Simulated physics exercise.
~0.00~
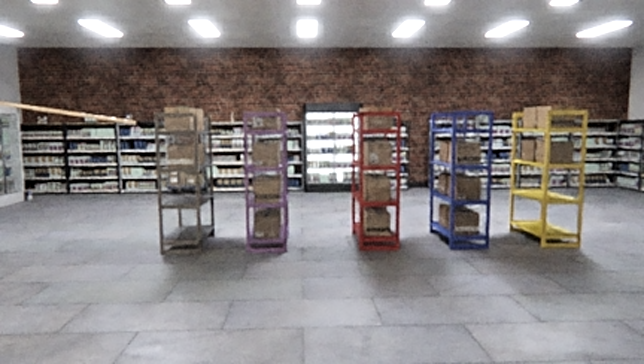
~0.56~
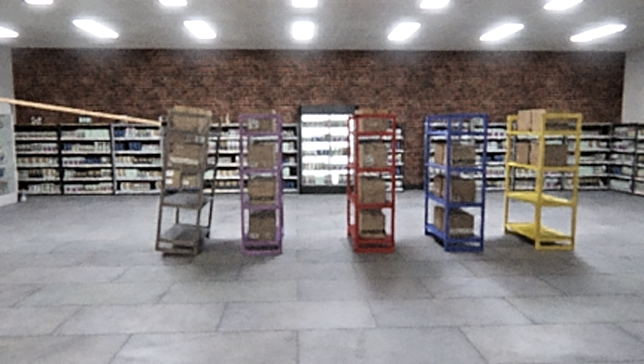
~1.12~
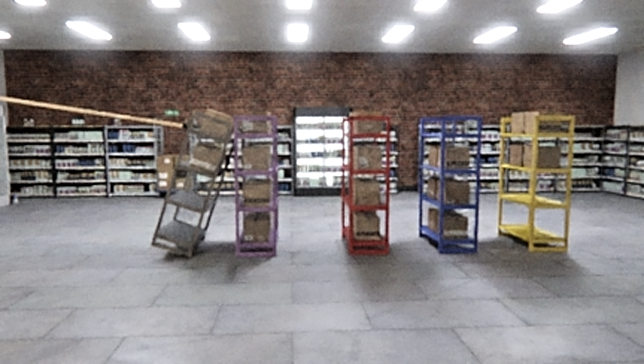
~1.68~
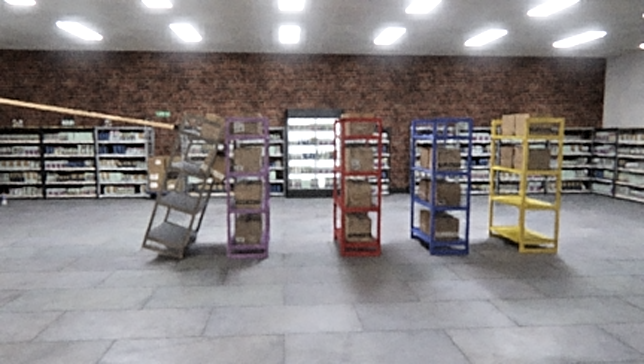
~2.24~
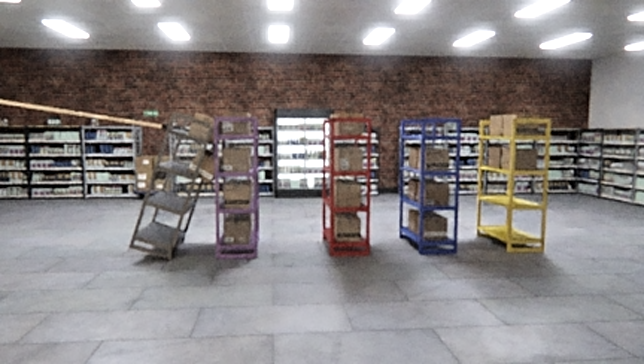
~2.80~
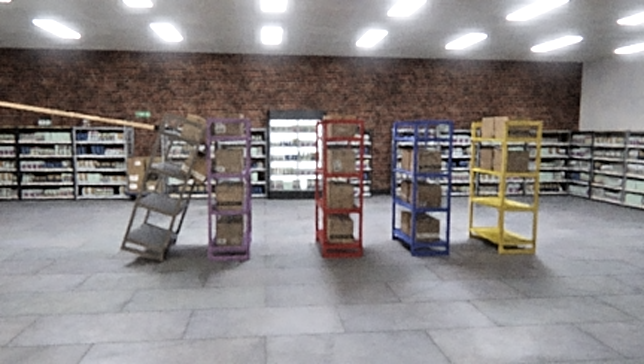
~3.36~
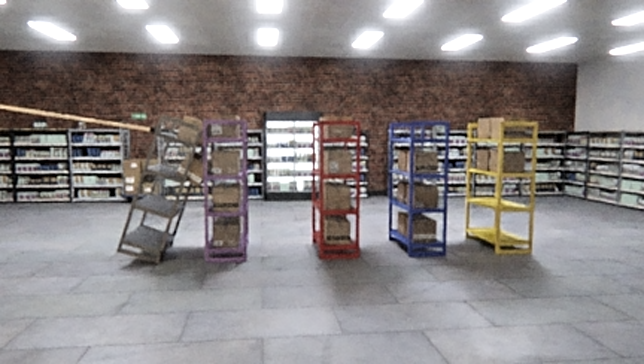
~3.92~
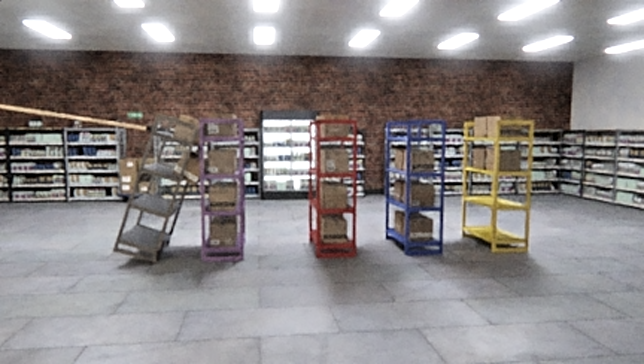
Grey shelving unit tipping right under a pole's push and coming to lean on the purple one, four coloured units staying upright.
